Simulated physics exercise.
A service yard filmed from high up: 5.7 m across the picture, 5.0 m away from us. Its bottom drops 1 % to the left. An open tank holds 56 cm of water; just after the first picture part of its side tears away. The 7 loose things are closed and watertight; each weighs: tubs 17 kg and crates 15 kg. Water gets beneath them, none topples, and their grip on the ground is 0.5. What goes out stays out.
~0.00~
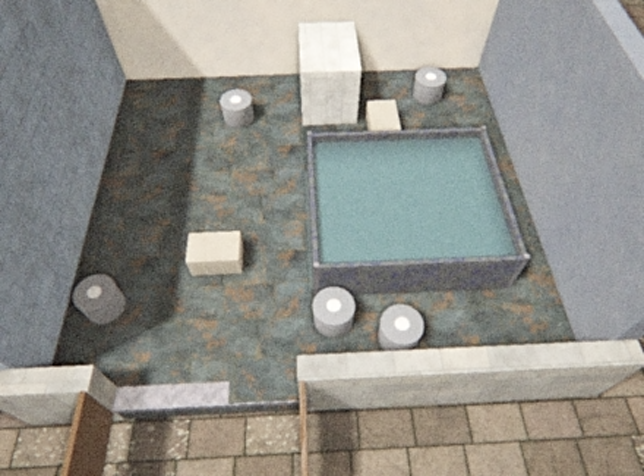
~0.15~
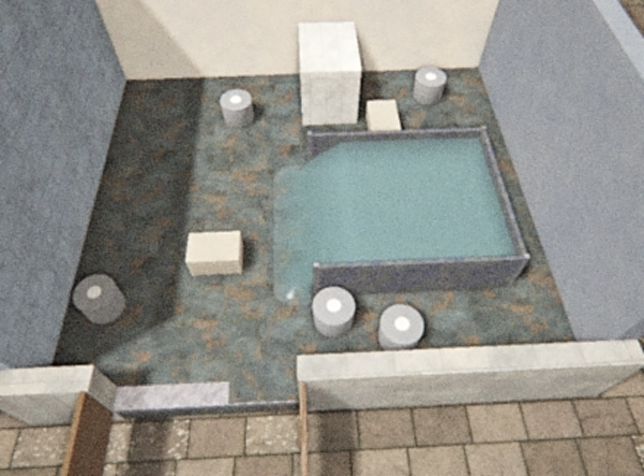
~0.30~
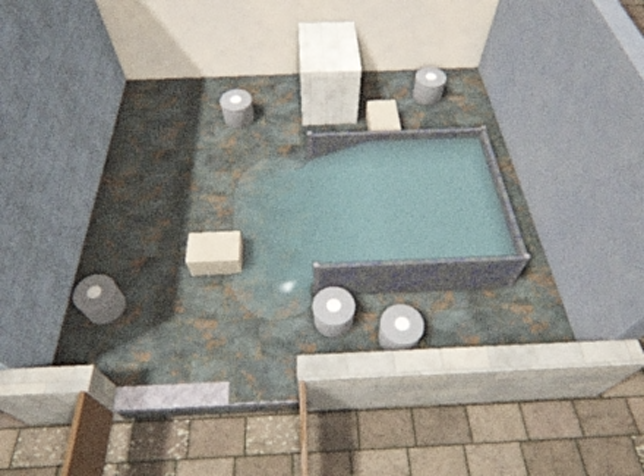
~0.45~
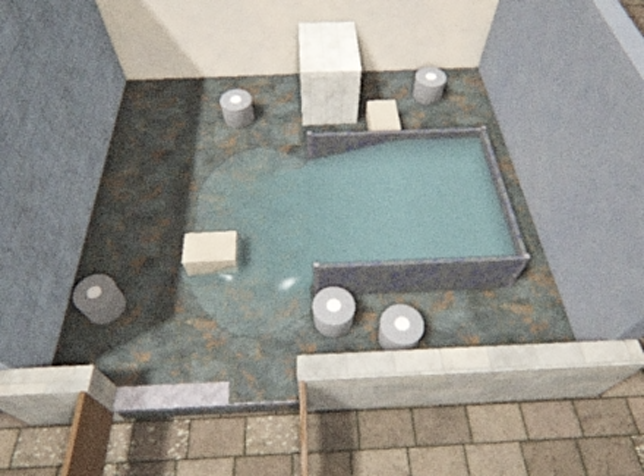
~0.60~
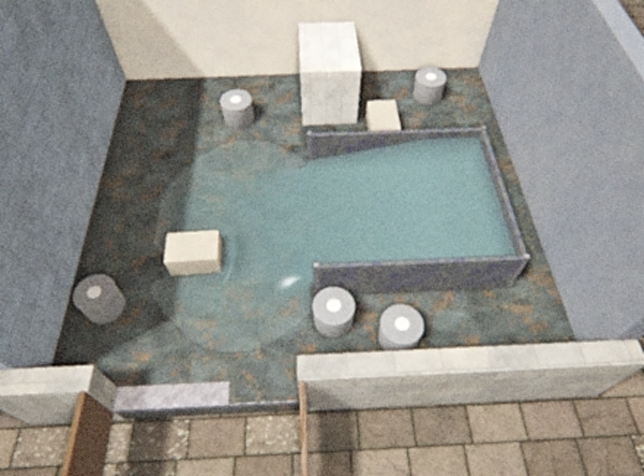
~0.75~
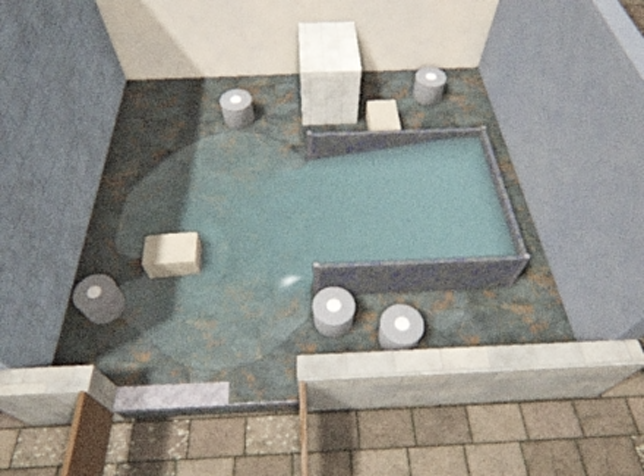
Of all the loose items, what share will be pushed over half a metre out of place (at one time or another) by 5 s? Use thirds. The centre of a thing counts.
Share: Not even a third.
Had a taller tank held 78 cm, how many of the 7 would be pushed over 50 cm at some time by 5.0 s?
In that case 3 of them.
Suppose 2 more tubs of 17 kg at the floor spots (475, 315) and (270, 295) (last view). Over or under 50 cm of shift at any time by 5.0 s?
In turn: Short of it, more.
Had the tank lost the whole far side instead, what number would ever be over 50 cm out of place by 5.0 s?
Then 3.
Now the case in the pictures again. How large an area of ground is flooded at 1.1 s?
Some 14 m2.
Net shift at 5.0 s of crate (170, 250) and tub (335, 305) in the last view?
In that order: 120 cm, 0 cm.
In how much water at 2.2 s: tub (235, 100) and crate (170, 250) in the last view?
About 3 and 29 cm.
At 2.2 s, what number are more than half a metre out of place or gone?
I count 2.
After 1.1 s 1 of 7 are over 50 cm from their spots; 0 afloat.
After 2.2 s 2 of 7 are over 50 cm from their spots; 2 afloat.
After 3.5 s 2 of 7 are over 50 cm from their spots; 1 afloat.
After 5.0 s 2 of 7 are over 50 cm from their spots, and 2 have been at some point; 1 afloat.
